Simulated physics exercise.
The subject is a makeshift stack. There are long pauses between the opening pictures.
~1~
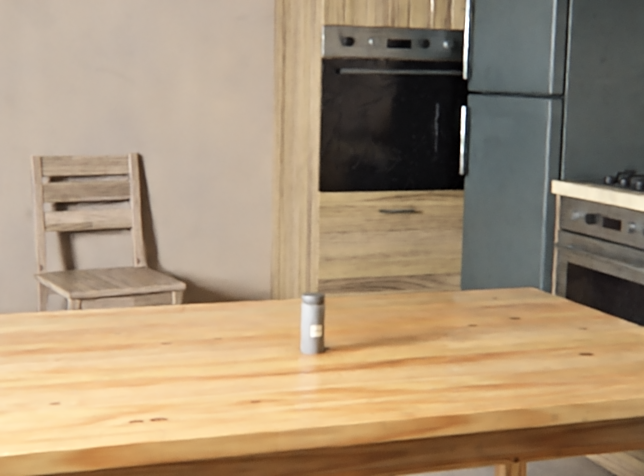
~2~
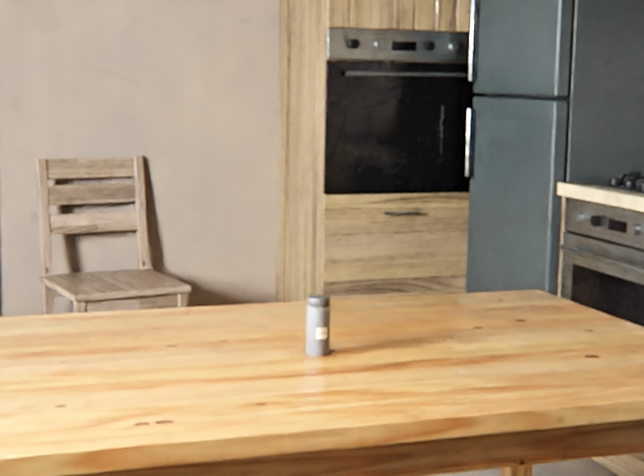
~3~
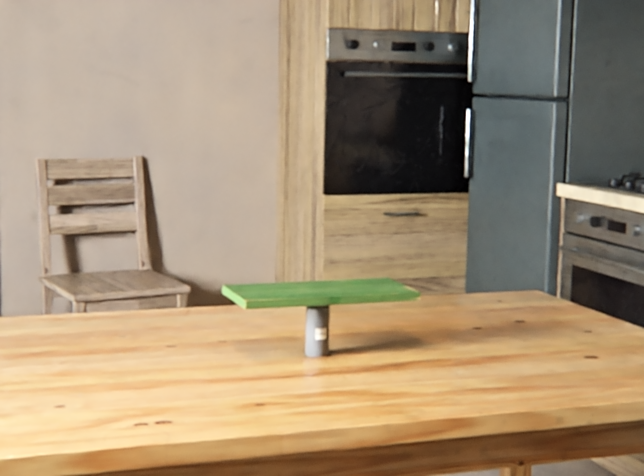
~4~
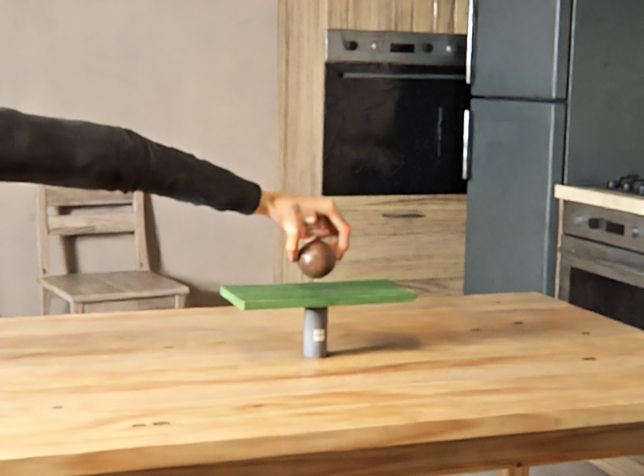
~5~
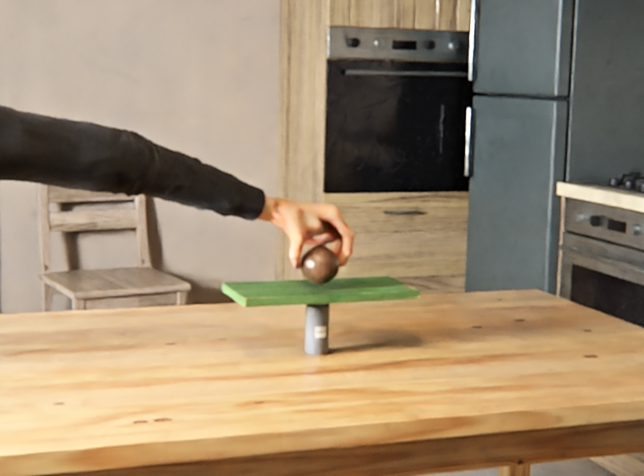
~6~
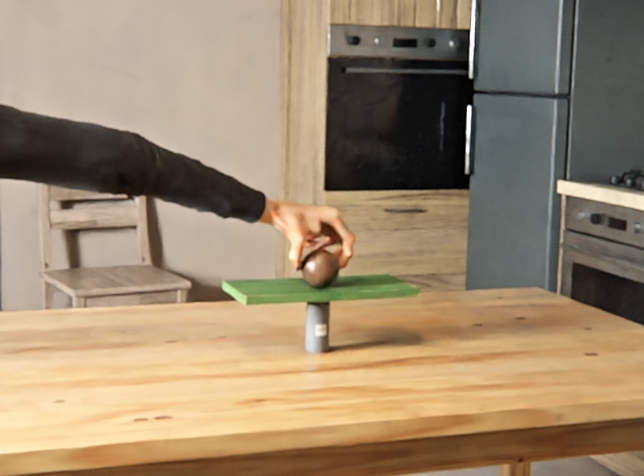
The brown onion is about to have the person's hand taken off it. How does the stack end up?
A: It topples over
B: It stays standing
Option B: It stays standing.
Then, 0.30 s after the last picture, nothing has stirred.
Then, 0.70 s after the last picture, brown onion resting near (320, 268).
At rest, all 3 in place. Seen from the same camera at the end, brown onion near (320, 268). The stack holds.
